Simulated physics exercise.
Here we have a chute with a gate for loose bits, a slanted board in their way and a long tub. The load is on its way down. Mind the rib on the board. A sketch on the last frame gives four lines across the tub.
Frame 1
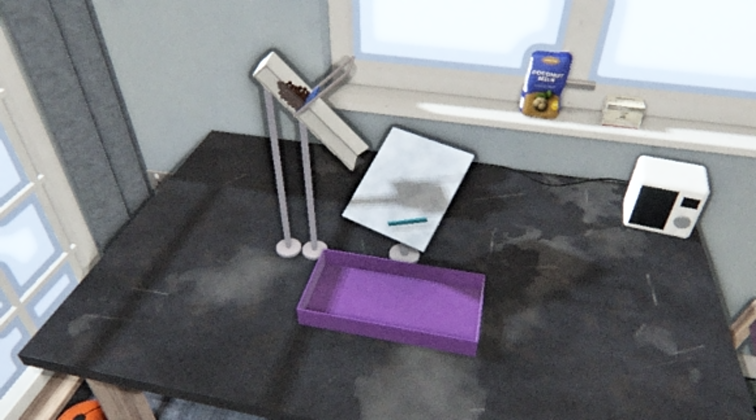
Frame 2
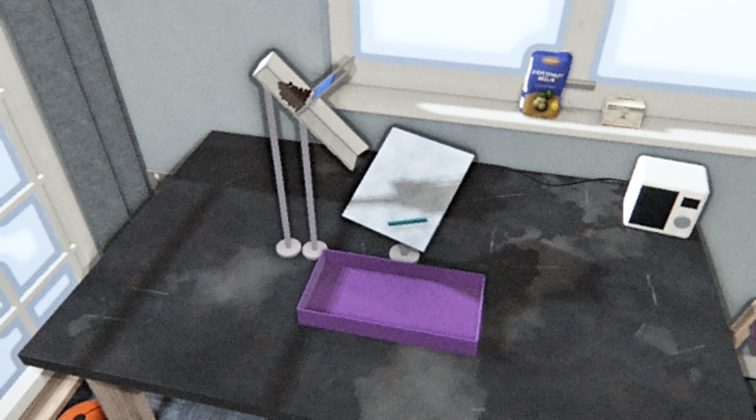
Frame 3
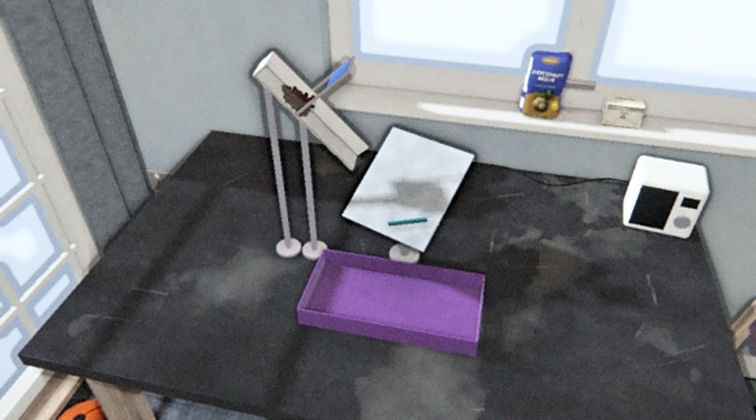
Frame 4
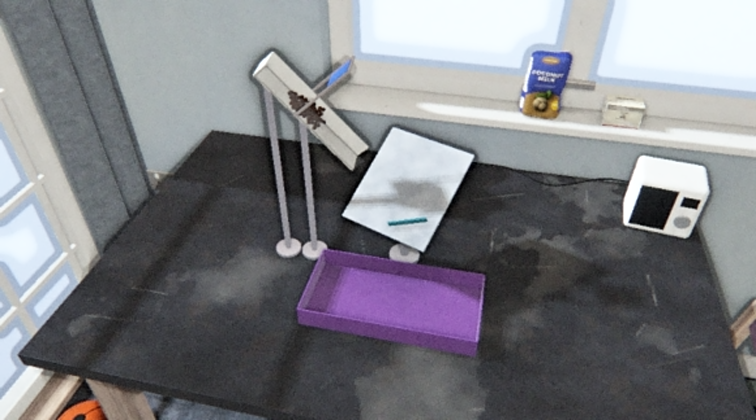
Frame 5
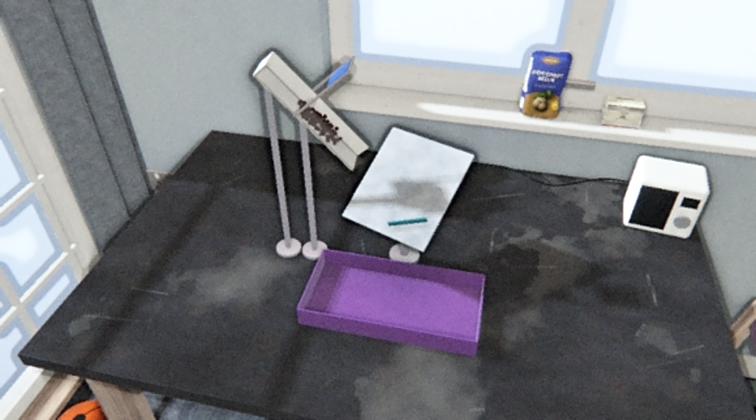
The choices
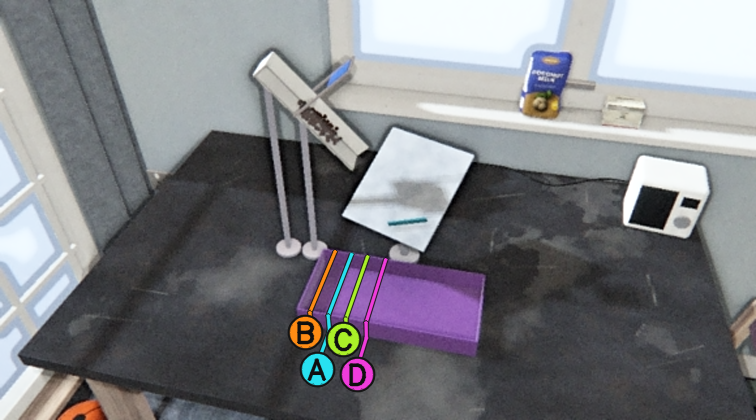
Dark tabletop with a purple tub and tilted pale board, small brown bits sliding down a raised white chute towards the right.
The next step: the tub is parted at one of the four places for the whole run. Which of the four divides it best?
C works best here.
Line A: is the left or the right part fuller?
The right side.
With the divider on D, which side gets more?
The left side.
On the marked copy, line A crosses the front rim at (328, 314); line B crosses the front rim at (310, 311); line C crosses the front rim at (346, 318); line D crosses the front rim at (366, 321).
If A is chosen, of what is caught, about a tenth on the left of the divider, the larger part on the right.
If B is chosen, of what is caught, just a few on the left of the divider, almost all on the right.
If C is chosen, of what is caught, roughly half on the left of the divider, roughly half on the right.
If D is chosen, of what is caught, almost all on the left of the divider, about a tenth on the right.
